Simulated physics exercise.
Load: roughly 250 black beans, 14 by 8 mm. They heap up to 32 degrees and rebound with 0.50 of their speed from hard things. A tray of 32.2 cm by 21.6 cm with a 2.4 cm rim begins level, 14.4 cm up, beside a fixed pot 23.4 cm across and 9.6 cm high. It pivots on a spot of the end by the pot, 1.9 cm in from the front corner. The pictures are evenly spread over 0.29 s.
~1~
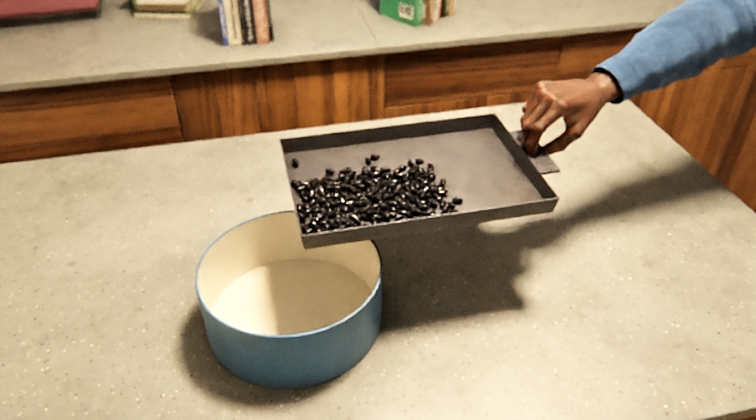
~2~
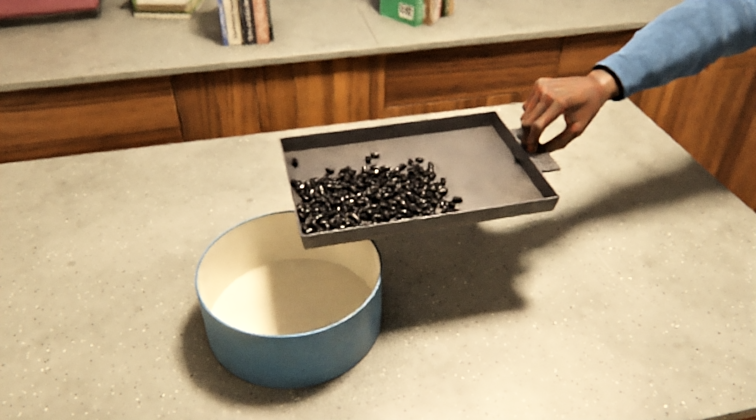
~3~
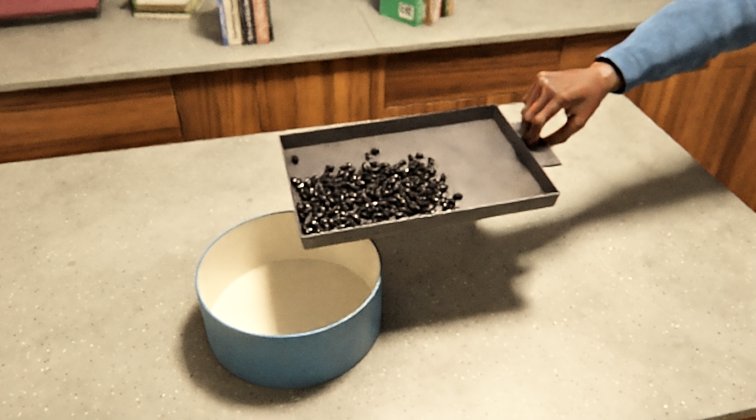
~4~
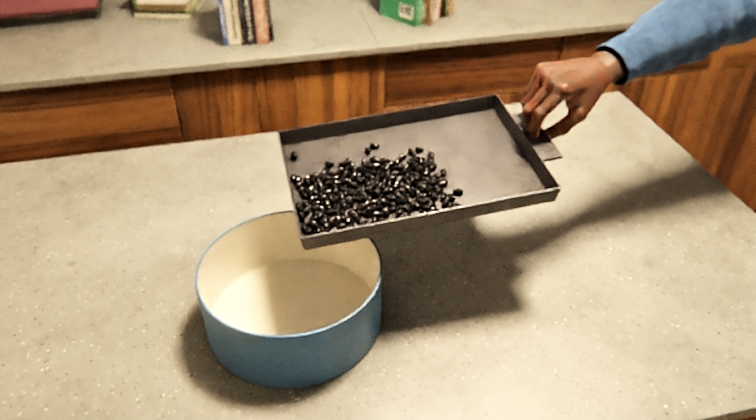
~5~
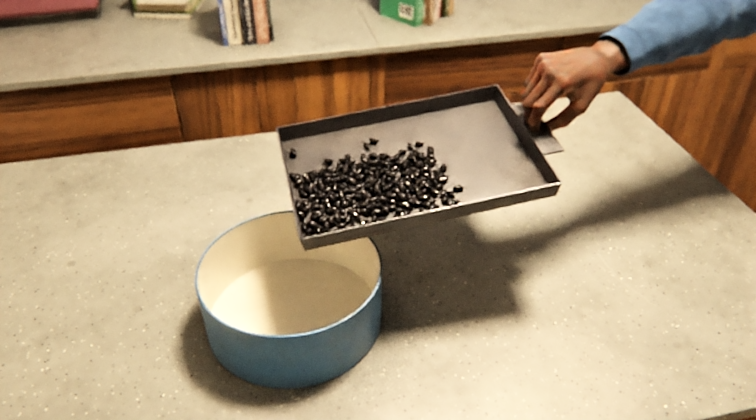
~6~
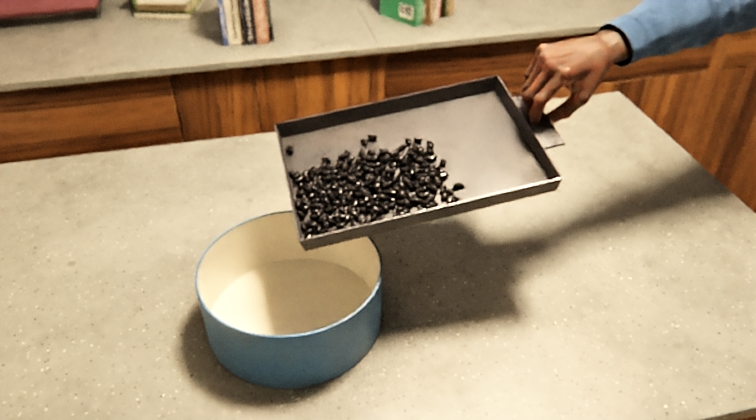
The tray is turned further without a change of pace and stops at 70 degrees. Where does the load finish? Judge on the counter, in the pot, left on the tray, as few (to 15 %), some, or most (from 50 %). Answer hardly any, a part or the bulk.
Counter hardly any, pot the bulk, tray a part.
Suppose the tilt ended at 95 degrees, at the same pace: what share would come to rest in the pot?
Then about 100 per cent.
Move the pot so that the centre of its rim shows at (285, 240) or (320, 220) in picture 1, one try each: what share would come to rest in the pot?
Some 30 and 0 per cent.
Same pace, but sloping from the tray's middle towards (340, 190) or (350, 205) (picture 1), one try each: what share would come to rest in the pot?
About 45 and 60 per cent.
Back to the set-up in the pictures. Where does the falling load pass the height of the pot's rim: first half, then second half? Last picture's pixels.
At about (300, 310), then at (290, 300).
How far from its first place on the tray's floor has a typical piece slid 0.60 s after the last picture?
Roughly 1 cm.
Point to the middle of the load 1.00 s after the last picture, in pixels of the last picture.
At about (339, 190).
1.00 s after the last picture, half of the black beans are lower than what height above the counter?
About 22 cm.
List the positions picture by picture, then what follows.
In the first frame, tray tilt 0 degrees, front corners at (304, 234) and (556, 197); middle of the pieces at (373, 199); pot at (290, 266).
In the second frame, tray tilt 1 degrees, front corners at (303, 234) and (556, 195); middle of the pieces at (373, 198).
In the third frame, tray tilt 3 degrees, front corners at (303, 235) and (557, 192); middle of the pieces at (373, 196).
In the fourth frame, tray tilt 5 degrees, front corners at (303, 236) and (557, 186), lowest corner left front; middle of the pieces at (373, 193).
In the fifth frame, tray tilt 8 degrees, front corners at (302, 237) and (558, 181), lowest corner left front; middle of the pieces at (372, 191).
In the sixth frame, tray tilt 11 degrees, front corners at (302, 238) and (559, 176), lowest corner left front; middle of the pieces at (372, 188); pot at (290, 266).
Then, 0.60 s after the last picture, tilt 39 degrees; the tray holds 100 %, the pot 0 %.
Then, 1.00 s after the last picture, tilt 57 degrees; the tray holds 100 %, the pot 0 %.
Then, 1.48 s after the last picture, tilt 70 degrees; the tray holds 60 %, the pot 40 %.
In the end, counter 0 %, pot 70 %, tray 30 %.
